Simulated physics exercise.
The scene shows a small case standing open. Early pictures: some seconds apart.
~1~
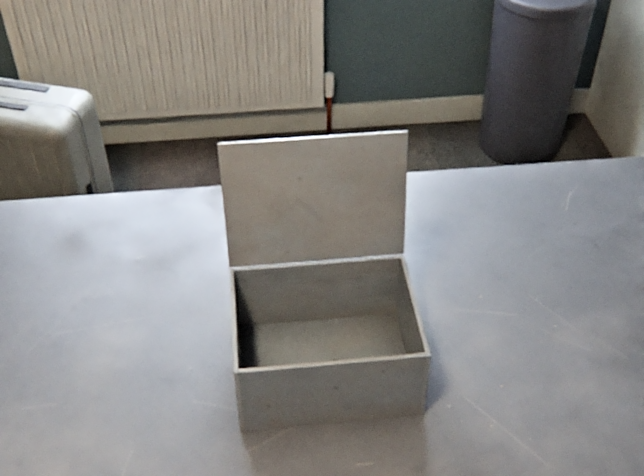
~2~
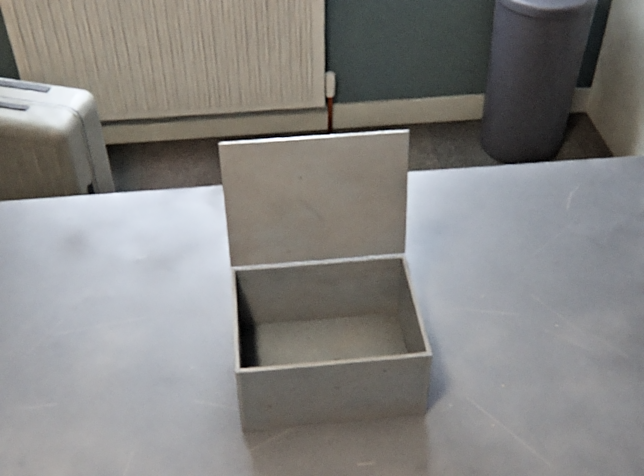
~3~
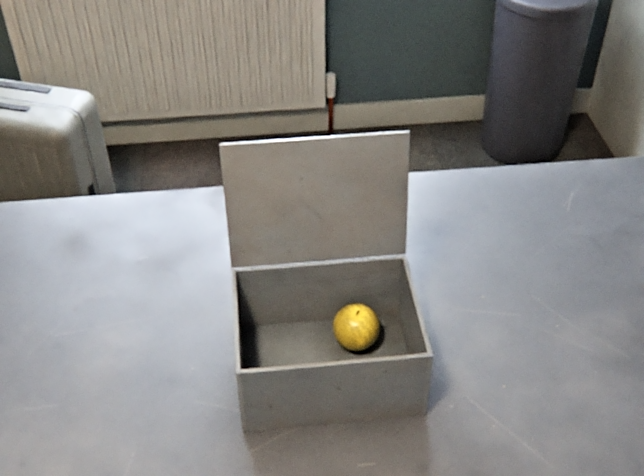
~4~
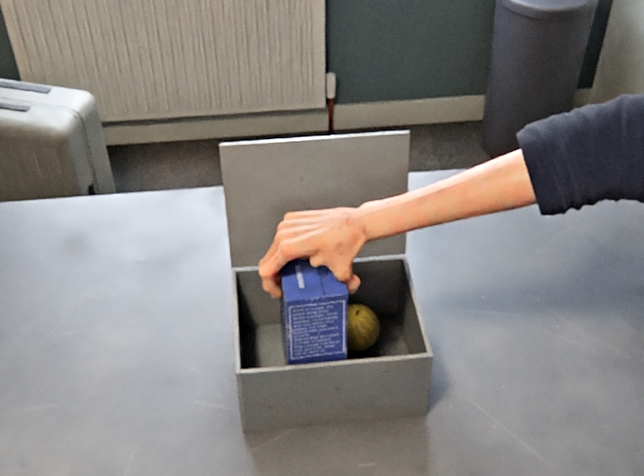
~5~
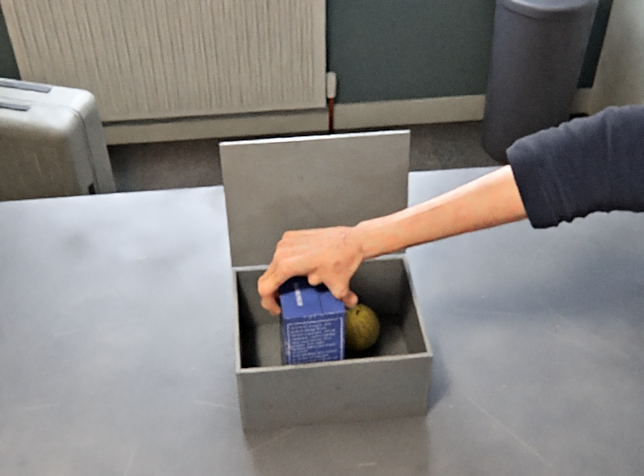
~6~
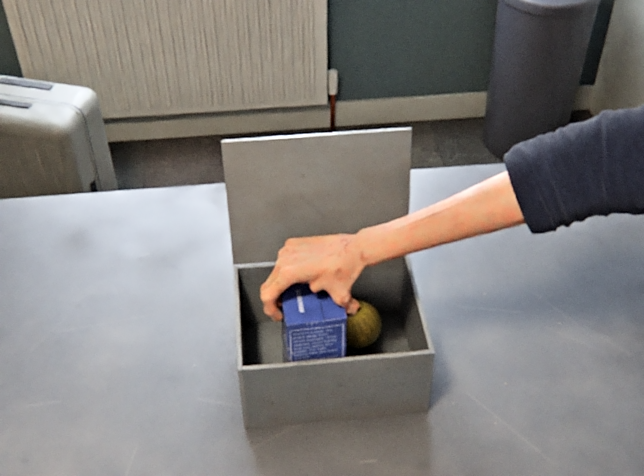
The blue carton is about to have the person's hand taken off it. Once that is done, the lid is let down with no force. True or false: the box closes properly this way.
False.
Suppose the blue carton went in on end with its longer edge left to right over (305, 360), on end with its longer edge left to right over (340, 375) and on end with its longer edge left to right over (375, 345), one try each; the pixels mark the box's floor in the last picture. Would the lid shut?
The lid stays up the first time, stays up the second time and stays up the third time.
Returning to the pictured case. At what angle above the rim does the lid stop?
Roughly 35°.
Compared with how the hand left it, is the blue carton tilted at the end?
Well, the blue carton stays just as set.
Then, 1.20 s after the last picture, lid starting down.
Then, 1.60 s after the last picture, lid 58° above the rim.
Then, 1.90 s after the last picture, lid 33° above the rim.
At rest, lid 33° above the rim; both in place. Seen from the same camera at the end, blue carton near (313, 344).
